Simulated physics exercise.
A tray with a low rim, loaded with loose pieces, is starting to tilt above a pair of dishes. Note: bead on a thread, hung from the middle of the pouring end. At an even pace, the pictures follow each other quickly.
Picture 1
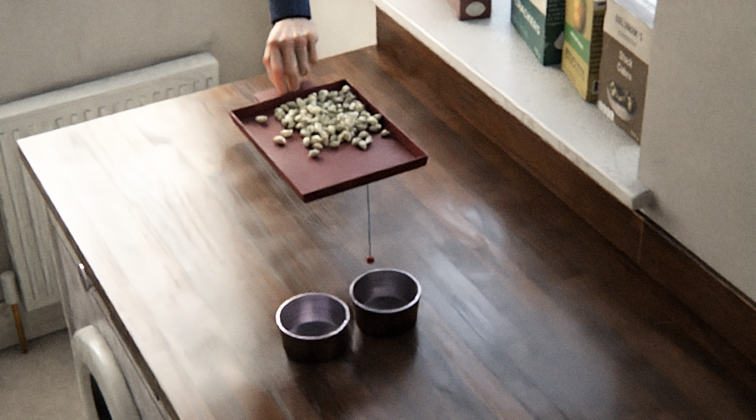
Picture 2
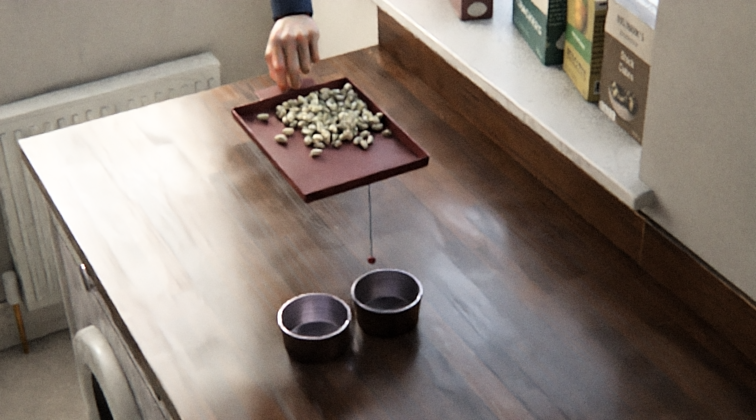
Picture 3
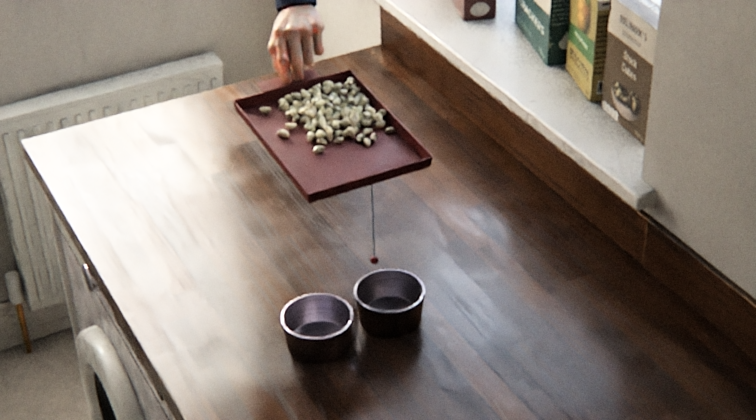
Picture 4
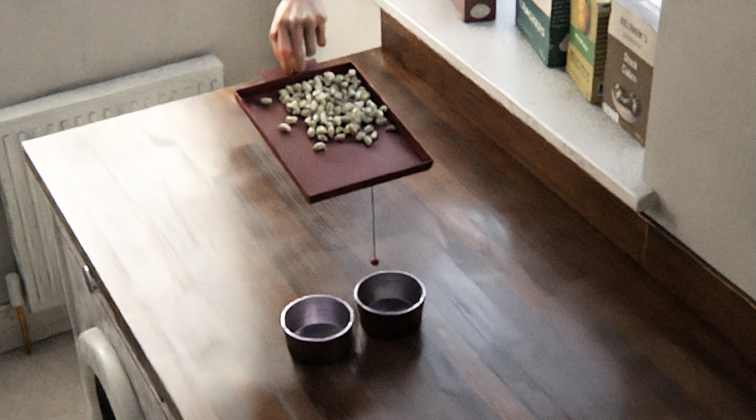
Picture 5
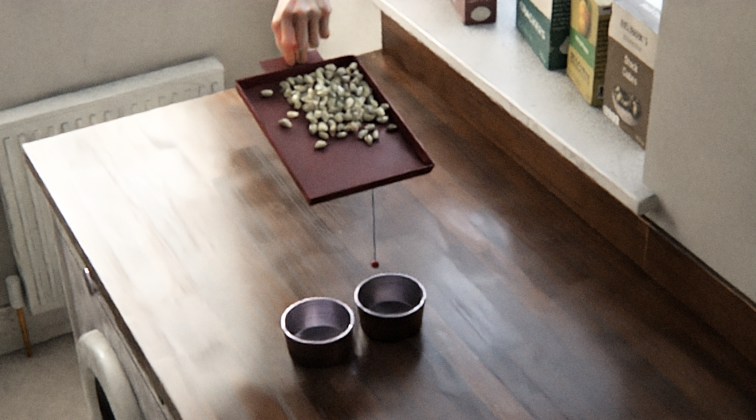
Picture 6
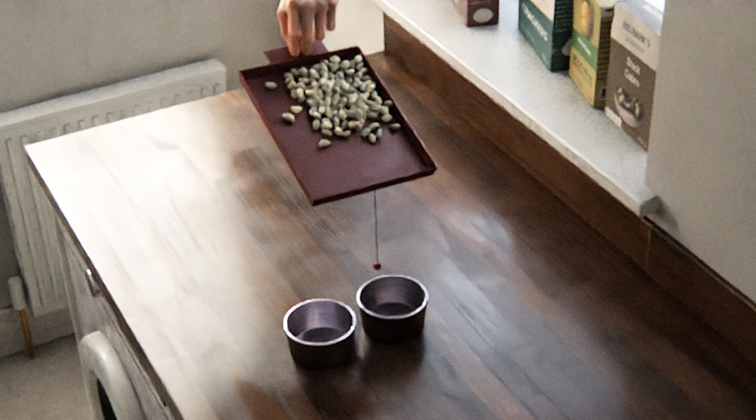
The footage shows a hand holding a dark red tray of pale beans above two small metal dishes on a wooden counter, then gradually raising the handle end so the tray tilts forward, dipping slightly toward its right corner.
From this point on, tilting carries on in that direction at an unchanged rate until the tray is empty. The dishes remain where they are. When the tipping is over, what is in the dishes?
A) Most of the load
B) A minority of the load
The answer is B.
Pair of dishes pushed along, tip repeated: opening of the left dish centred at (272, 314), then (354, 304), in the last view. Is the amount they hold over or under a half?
First place: Short of half; second place: Beyond half.
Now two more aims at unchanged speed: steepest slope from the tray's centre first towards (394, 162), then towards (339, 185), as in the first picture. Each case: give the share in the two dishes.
I'd put it at some 0 % and then some 70 %.
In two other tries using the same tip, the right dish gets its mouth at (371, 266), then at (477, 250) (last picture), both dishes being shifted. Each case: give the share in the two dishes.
About 0 per cent first, then about 40 per cent.
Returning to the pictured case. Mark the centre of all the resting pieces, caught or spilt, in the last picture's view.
Close to (428, 316), more or less.
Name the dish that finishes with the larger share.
Fuller at the end: The rightward one.
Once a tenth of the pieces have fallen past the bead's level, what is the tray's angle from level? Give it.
I'd say it is tilted about 75°.
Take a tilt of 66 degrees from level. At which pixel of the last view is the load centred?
The centre of the load shows up near (399, 167) in the last view.
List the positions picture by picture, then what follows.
In the first frame, corners of the pouring end (304, 192) and (425, 155), level; middle of the load (325, 120), white beans; left dish (329, 346); right dish (402, 320); bead on its thread (370, 260).
In the second frame, corners of the pouring end (306, 193) and (427, 155), level; middle of the load (326, 118).
In the third frame, corners of the pouring end (309, 192) and (430, 156), tipped barely, lowest at the right corner; middle of the load (329, 113).
In the fourth frame, corners of the pouring end (310, 194) and (431, 159), tipped a little, lowest at the right corner; middle of the load (330, 107).
In the fifth frame, corners of the pouring end (311, 196) and (432, 163), tipped a little, lowest at the right corner; middle of the load (331, 102).
In the sixth frame, corners of the pouring end (314, 198) and (435, 166), tipped clearly, lowest at the right corner; middle of the load (335, 97); left dish (336, 352); right dish (409, 326).
Just after the last frame, tray tipped steeply; the larger part on the tray; just a few outside both; about a tenth in the air.
A moment on, tray tipped past a quarter turn; roughly a third on the tray; just a few in the left dish; about a tenth in the right dish; roughly a third outside both; roughly a quarter in the air.
Further on, tray tipped past a quarter turn; just a few in the left dish; roughly a third in the right dish; roughly two thirds outside both.
When it is over, tray tipped past a quarter turn; just a few in the left dish; roughly a third in the right dish; roughly two thirds outside both.
